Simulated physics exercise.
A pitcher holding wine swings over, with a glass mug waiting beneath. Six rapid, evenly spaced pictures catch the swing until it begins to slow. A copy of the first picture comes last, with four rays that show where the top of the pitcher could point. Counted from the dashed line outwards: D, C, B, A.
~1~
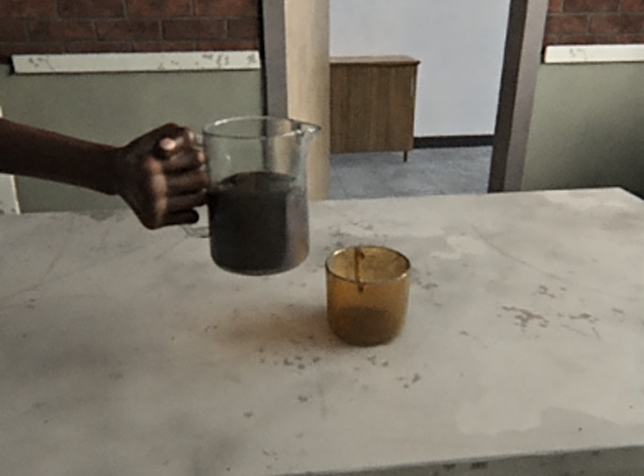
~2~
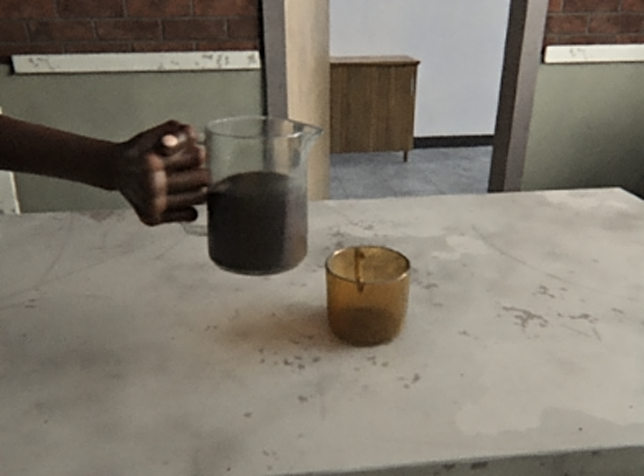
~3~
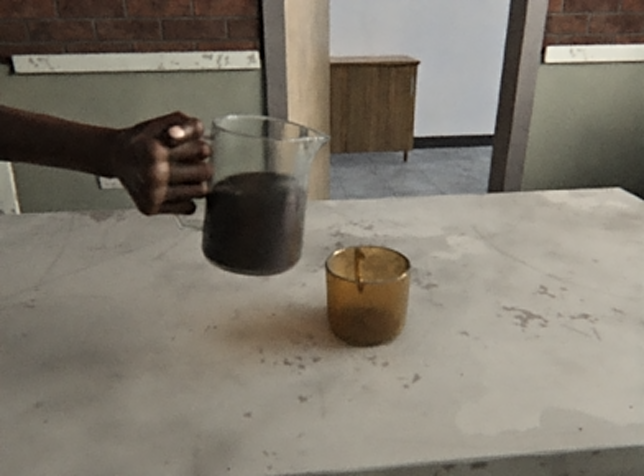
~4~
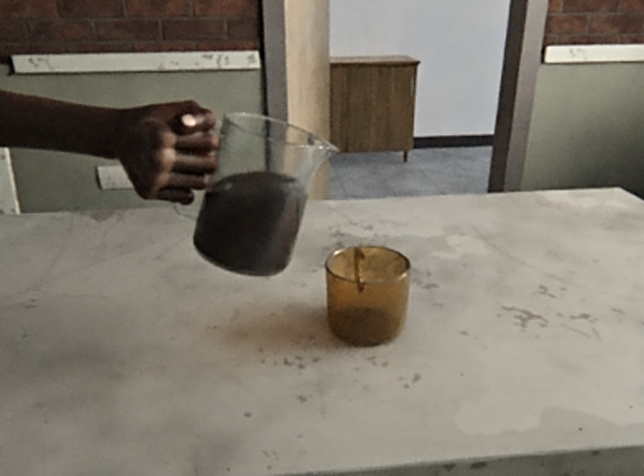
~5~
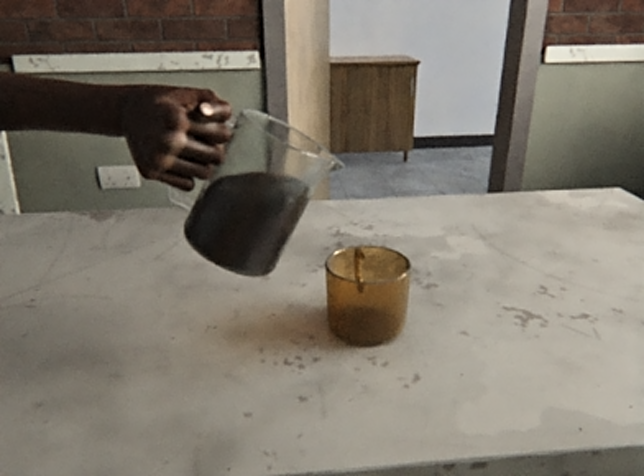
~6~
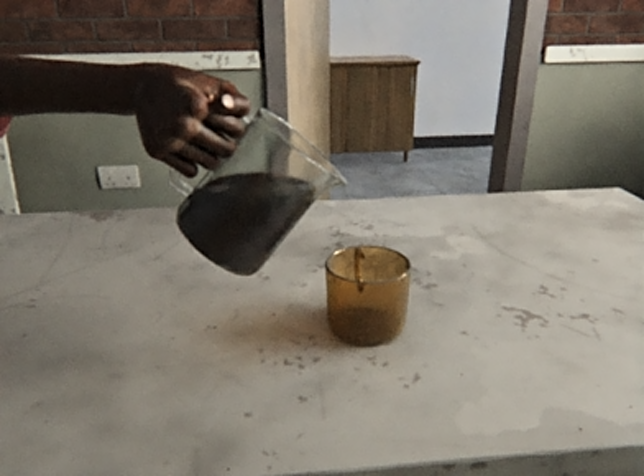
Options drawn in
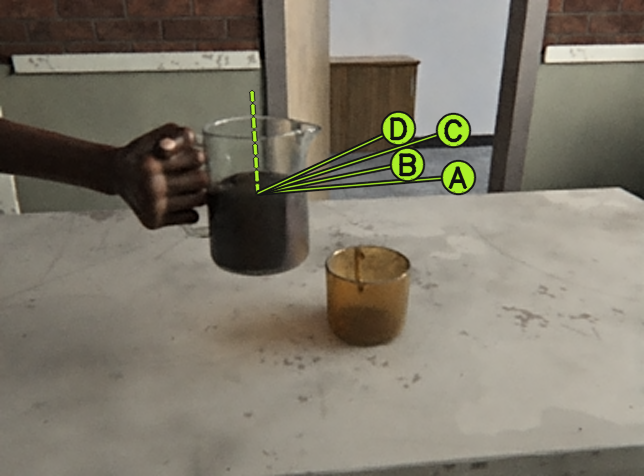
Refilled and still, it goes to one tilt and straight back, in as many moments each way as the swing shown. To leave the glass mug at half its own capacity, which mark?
C.
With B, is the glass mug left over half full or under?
Over.
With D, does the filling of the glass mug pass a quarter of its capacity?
Yes, clearly.
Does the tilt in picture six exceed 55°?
No.
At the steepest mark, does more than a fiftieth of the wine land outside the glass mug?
Yes, it does.
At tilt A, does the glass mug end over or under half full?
Over half.
On the marked copy, A at (441, 178); B at (390, 166); C at (437, 135); D at (382, 135).
For tilt A, the glass mug ends with about 76 % of what it can hold; 9 % of the wine is spilt.
For tilt B, the glass mug ends with about 68 % of what it can hold.
For tilt C, the glass mug ends with about 50 % of what it can hold.
For tilt D, the glass mug ends with about 32 % of what it can hold.
